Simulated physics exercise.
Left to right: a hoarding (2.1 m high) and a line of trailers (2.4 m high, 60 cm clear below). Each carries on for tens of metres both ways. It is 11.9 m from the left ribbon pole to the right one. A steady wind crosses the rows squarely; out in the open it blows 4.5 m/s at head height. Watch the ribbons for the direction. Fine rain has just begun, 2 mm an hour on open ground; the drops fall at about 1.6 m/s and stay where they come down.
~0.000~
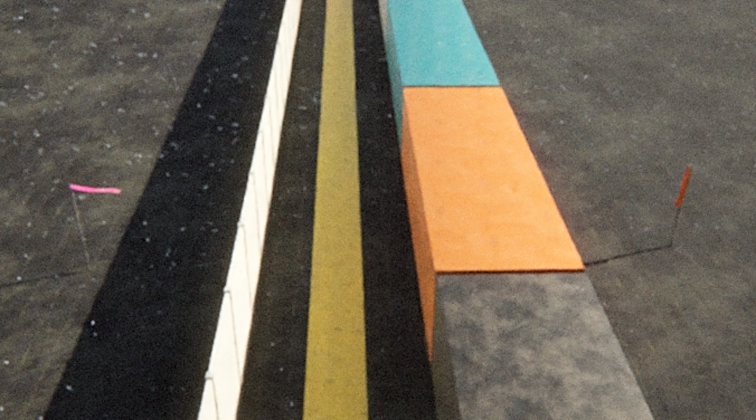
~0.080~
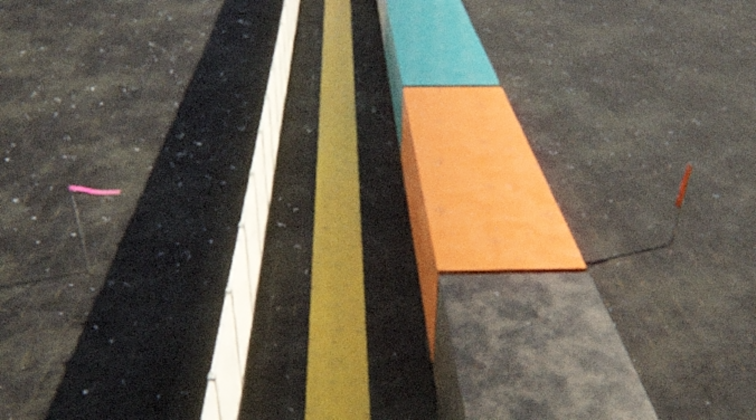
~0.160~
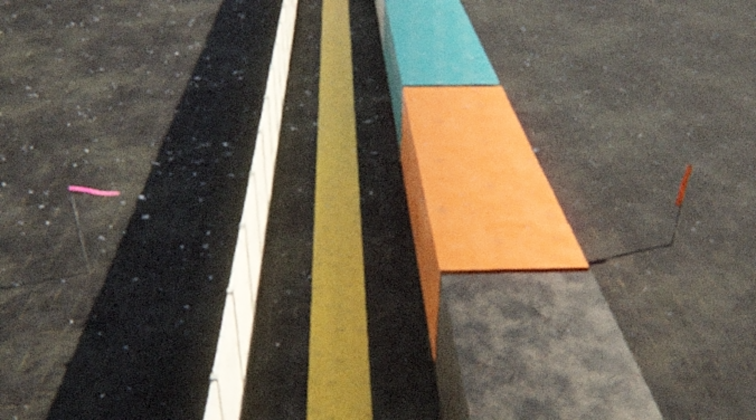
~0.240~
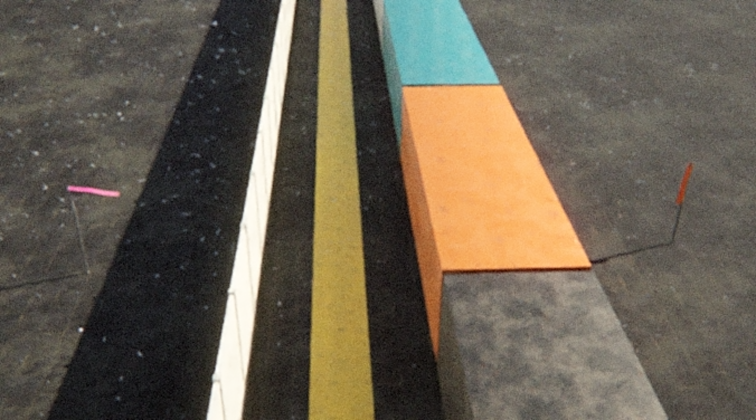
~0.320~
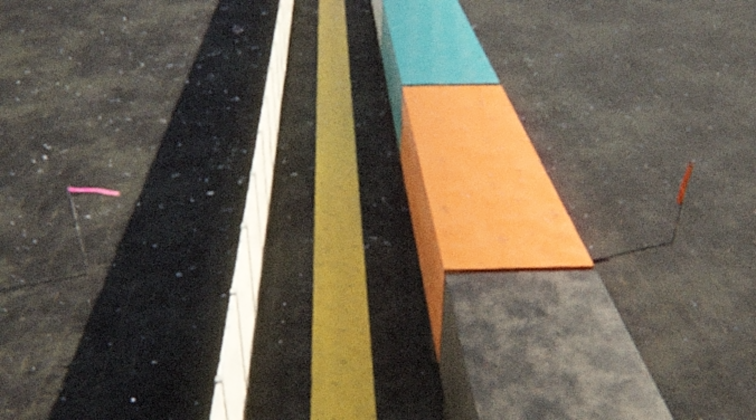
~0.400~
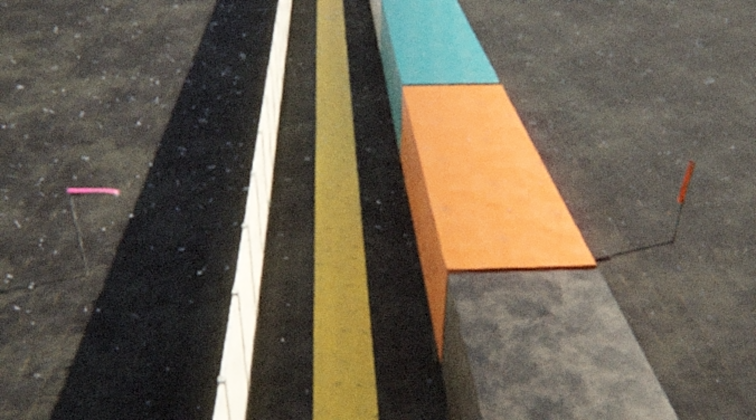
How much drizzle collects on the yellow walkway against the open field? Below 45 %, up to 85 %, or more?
The amount there is under 45 % of the open one.
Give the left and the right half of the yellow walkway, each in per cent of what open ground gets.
Left about 20 %, right about 25 %.
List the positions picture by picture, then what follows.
The left ribbon ends at (119, 192), leaning 85 degrees to the right, in the first picture.
The right ribbon ends at (677, 206), hanging almost straight and the yellow one passes (338, 248), in the second picture.
The left ribbon ends at (119, 193), leaning 85 degrees to the right, above the rows the drops slant 80 degrees from upright, towards the right and the top of the hoarding crosses (262, 126), in the third picture.
The right ribbon ends at (678, 204), hanging almost straight and the yellow one passes (337, 189), in the fourth picture.
The left ribbon ends at (118, 194), leaning 85 degrees to the right and above the rows the drops slant 80 degrees from upright, towards the right, in the fifth picture.
The right ribbon ends at (680, 203), hanging almost straight and the top of the hoarding crosses (261, 126), in the sixth picture.
After 10 minutes open ground has 0.3 mm and the yellow walkway 0.1 mm.
After 30 minutes open ground has 1.0 mm and the yellow walkway 0.2 mm.
After 60 minutes open ground has 2.0 mm and the yellow walkway 0.5 mm, so the yellow walkway has 24 % of the open amount; the left half of it has 22 %, the right half 27 %.
